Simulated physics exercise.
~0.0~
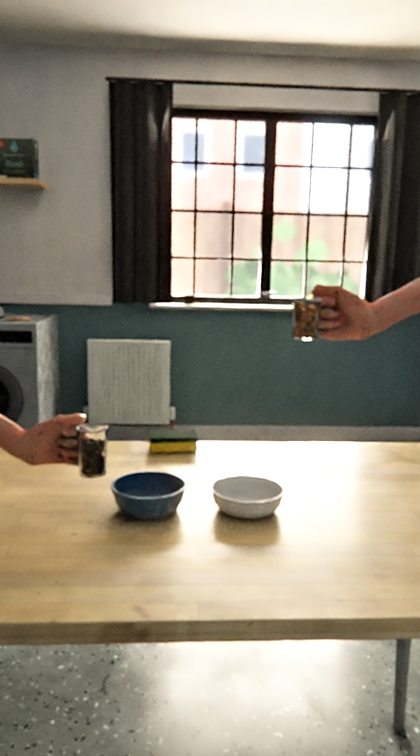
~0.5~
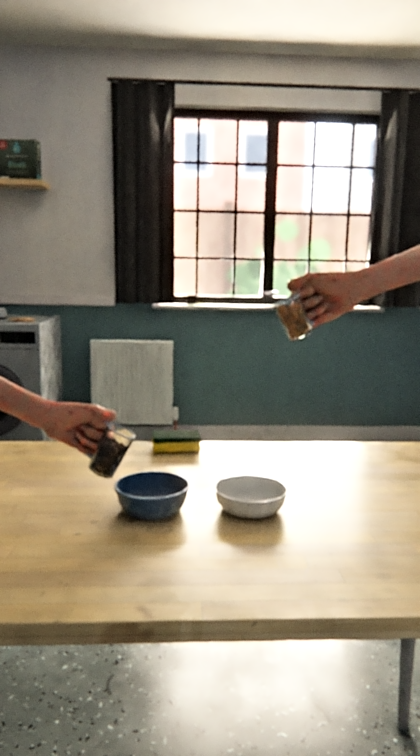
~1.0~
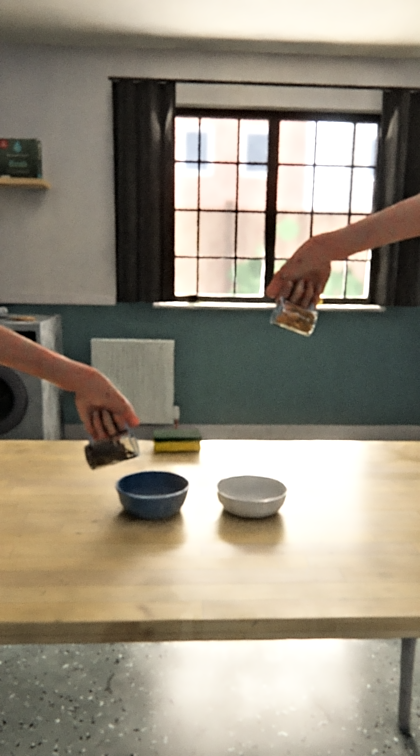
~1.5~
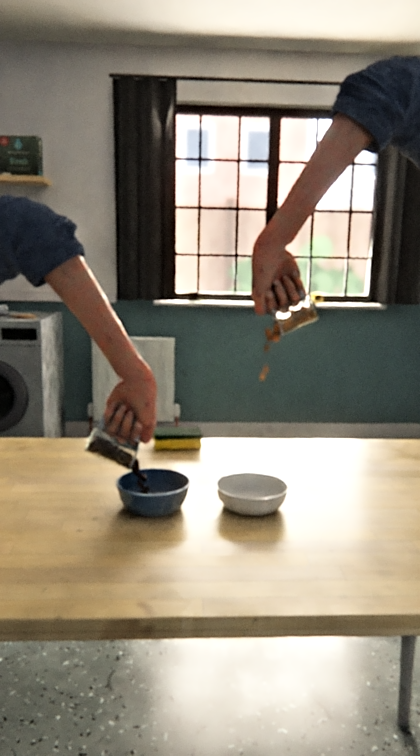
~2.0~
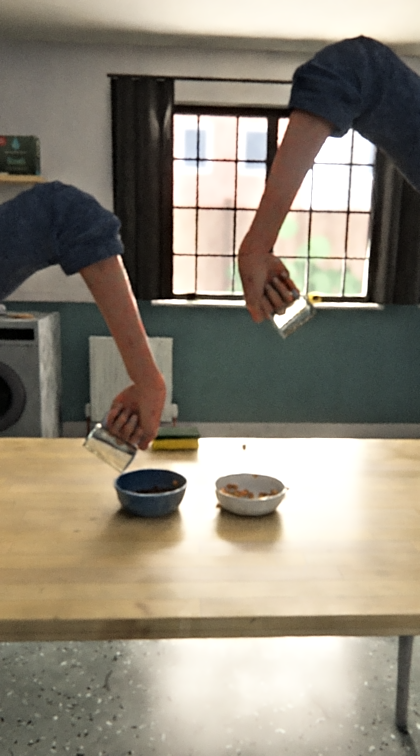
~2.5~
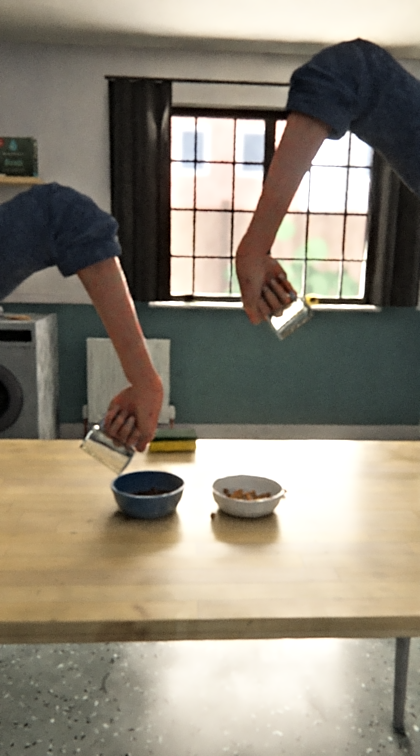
Two hands tipped small clear cups over a table, pouring dark bits into a blue bowl on the left and, from higher up, orange-brown bits into a white bowl on the right, where a few ended up outside the bowl.
